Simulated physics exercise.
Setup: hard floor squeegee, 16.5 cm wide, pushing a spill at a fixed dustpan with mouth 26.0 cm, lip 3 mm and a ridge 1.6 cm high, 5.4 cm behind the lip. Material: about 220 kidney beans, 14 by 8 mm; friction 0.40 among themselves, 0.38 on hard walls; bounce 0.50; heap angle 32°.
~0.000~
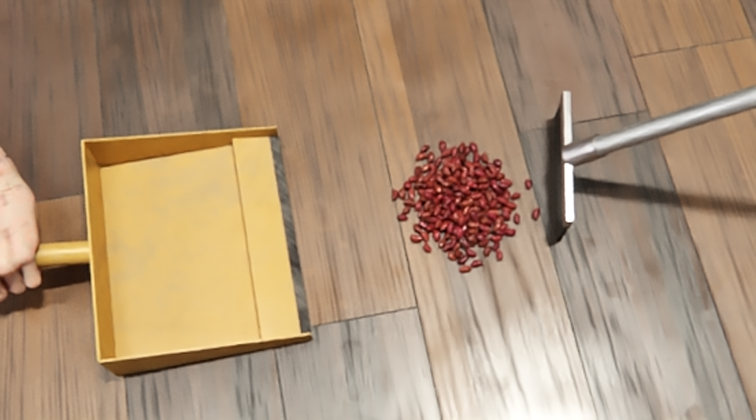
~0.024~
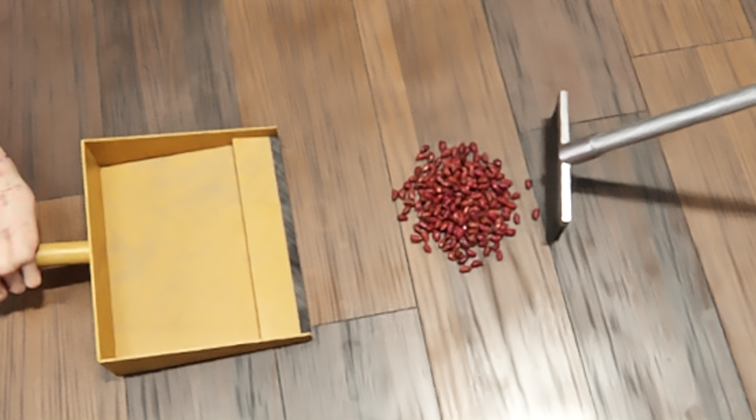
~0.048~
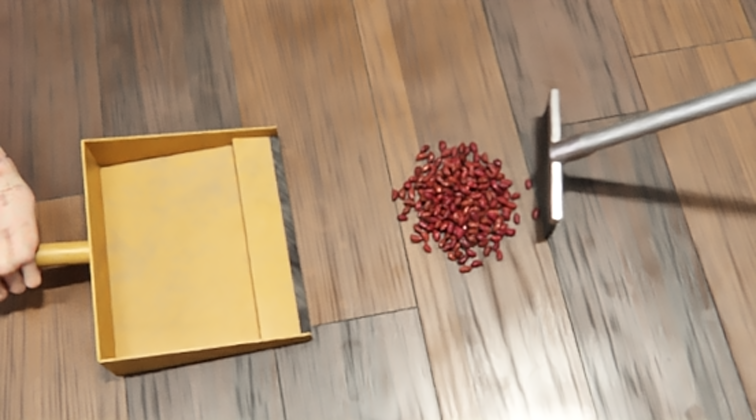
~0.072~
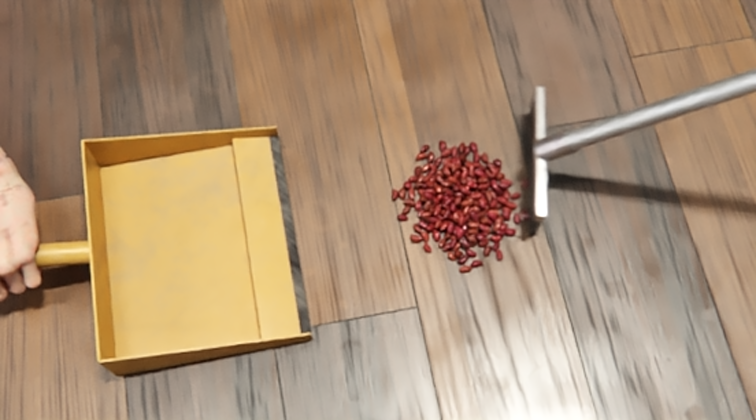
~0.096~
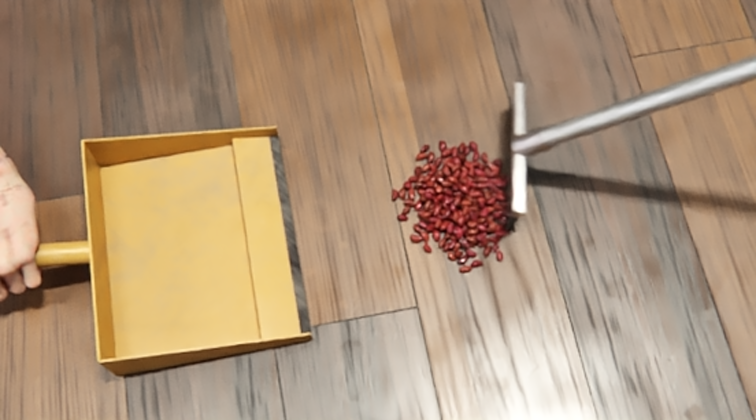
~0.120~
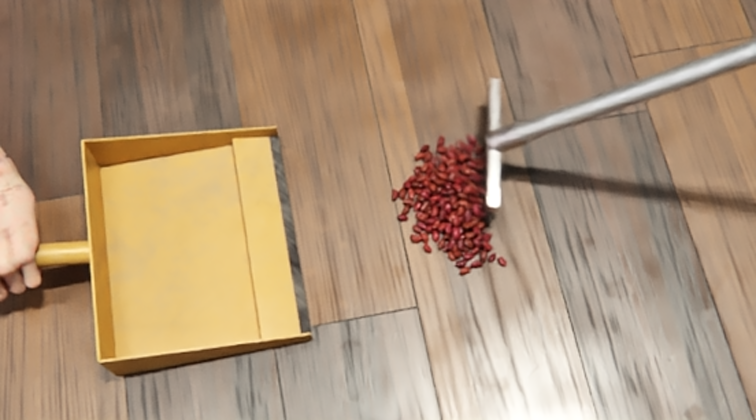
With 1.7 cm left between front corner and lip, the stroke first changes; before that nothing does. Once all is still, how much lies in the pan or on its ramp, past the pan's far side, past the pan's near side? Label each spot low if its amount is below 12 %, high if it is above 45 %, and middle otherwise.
In the pan or on its ramp: Middle, past the pan's far side: Middle, past the pan's near side: Low.
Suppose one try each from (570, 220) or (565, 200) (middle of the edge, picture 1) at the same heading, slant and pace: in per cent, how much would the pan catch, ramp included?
Roughly 45 % and 40 %.
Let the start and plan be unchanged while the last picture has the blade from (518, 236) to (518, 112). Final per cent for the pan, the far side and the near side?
Pan 30; far 5; near 5.
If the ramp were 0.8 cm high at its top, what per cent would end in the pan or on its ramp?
That would give something like 30 per cent.
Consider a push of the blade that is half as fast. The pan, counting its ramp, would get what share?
It would be near 15 per cent.
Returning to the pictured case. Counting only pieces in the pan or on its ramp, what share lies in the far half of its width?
Close to 90 %.
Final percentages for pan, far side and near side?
Pan 30; far side 20; near side 5.
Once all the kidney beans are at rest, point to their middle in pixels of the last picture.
Approximately (288, 180) in the last picture.
Then, at 0.23 s, middle of the blade 12 cm from the lip; 0 % over the lip, far side 5 %, near side 0 %.
Then, at 0.30 s, middle of the blade 5 cm from the lip; 5 % over the lip, far side 15 %, near side 0 %.
Then, at 0.50 s, middle of the blade 4 cm from the lip; 30 % over the lip, far side 20 %, near side 0 %.
In the end, at 2.5 s, pan 30 %, far side 20 %, near side 5 %, in front of the lip or behind the blade 50 %.
